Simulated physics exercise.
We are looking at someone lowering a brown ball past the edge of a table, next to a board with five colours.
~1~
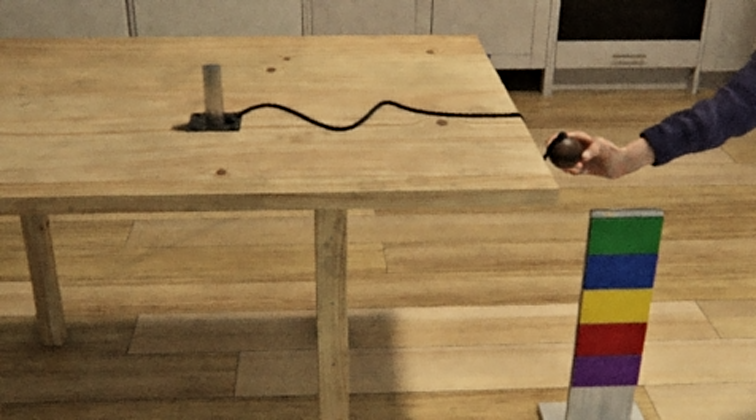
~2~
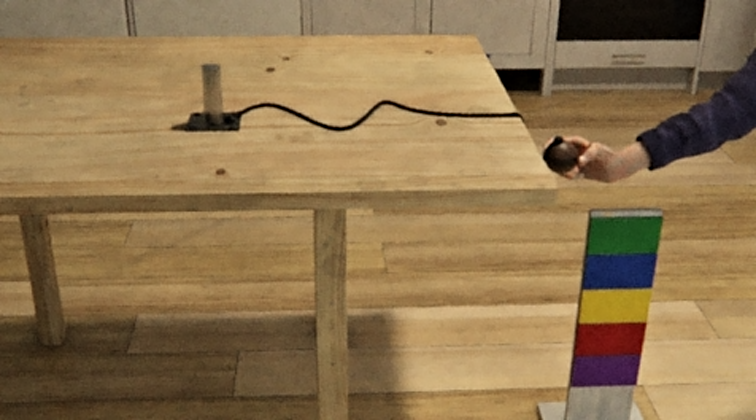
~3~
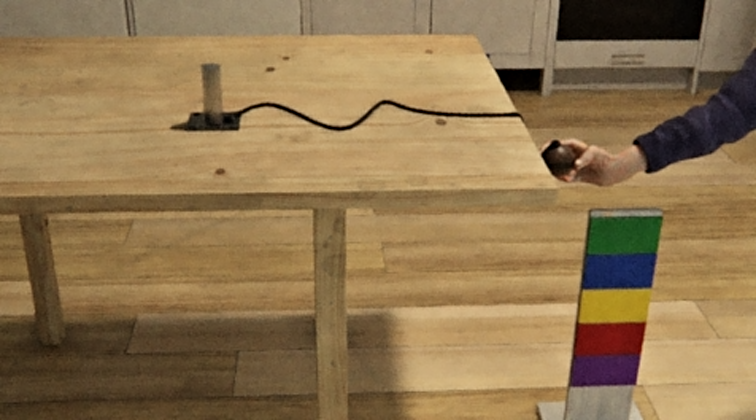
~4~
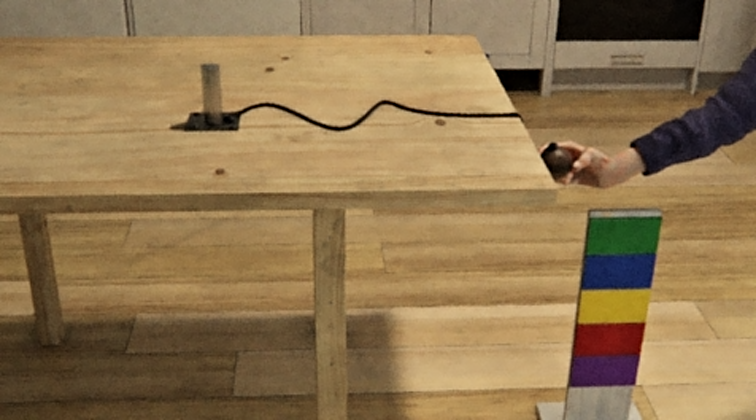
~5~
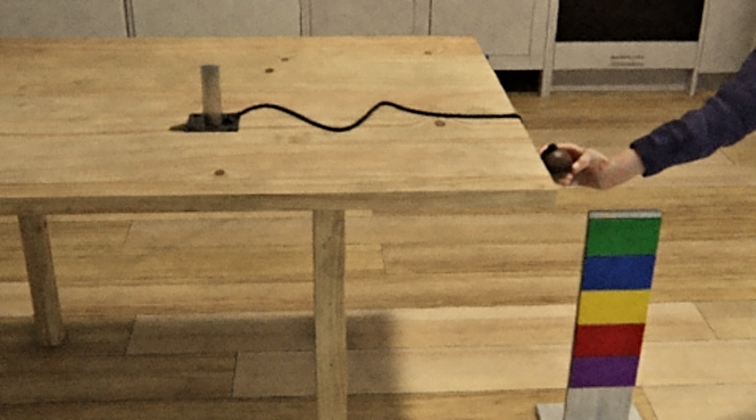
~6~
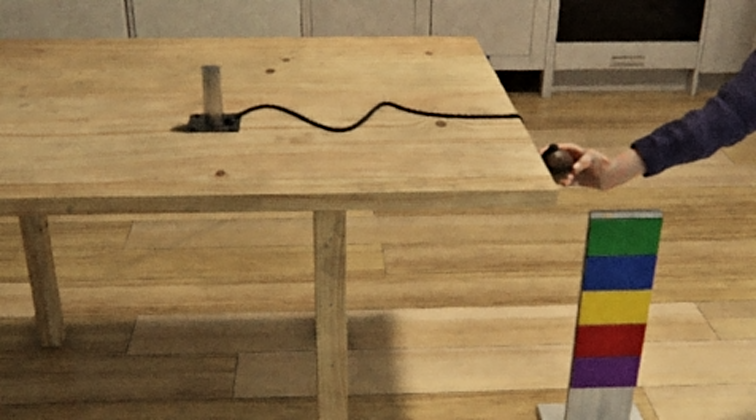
A hand and dark-sleeved arm reach in from the right of a room with a wooden floor and pale cabinets, seen from slightly above a light wooden table. The fingers hold a brown ball beside the table's right edge, above an upright board striped green, blue, yellow, red and purple, while a wavy black cord crosses the tabletop from a small grey post. The hand shifts the ball slightly left and down, then stays nearly still.
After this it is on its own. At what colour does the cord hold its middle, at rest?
Its centre hangs level with the yellow band.
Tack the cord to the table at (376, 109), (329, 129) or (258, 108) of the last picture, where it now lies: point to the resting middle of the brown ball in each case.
About (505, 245), (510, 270) and (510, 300).
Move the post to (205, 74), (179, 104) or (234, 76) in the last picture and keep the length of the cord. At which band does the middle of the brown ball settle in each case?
Taking them in turn: Blue; blue; yellow.
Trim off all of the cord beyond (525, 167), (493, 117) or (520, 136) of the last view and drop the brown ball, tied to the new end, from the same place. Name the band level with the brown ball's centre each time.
Taking them in turn: Blue; higher than all five; green.
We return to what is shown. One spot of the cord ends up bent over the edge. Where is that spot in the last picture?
It lies at about (412, 111).
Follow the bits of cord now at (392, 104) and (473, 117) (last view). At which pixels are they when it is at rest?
They go to (490, 114) and to (515, 174).
Soon after, ball near (485, 312); level with yellow.
After that, ball near (516, 313); level with yellow.
In the end, ball near (503, 317); level with yellow. Its middle rests at the yellow band.
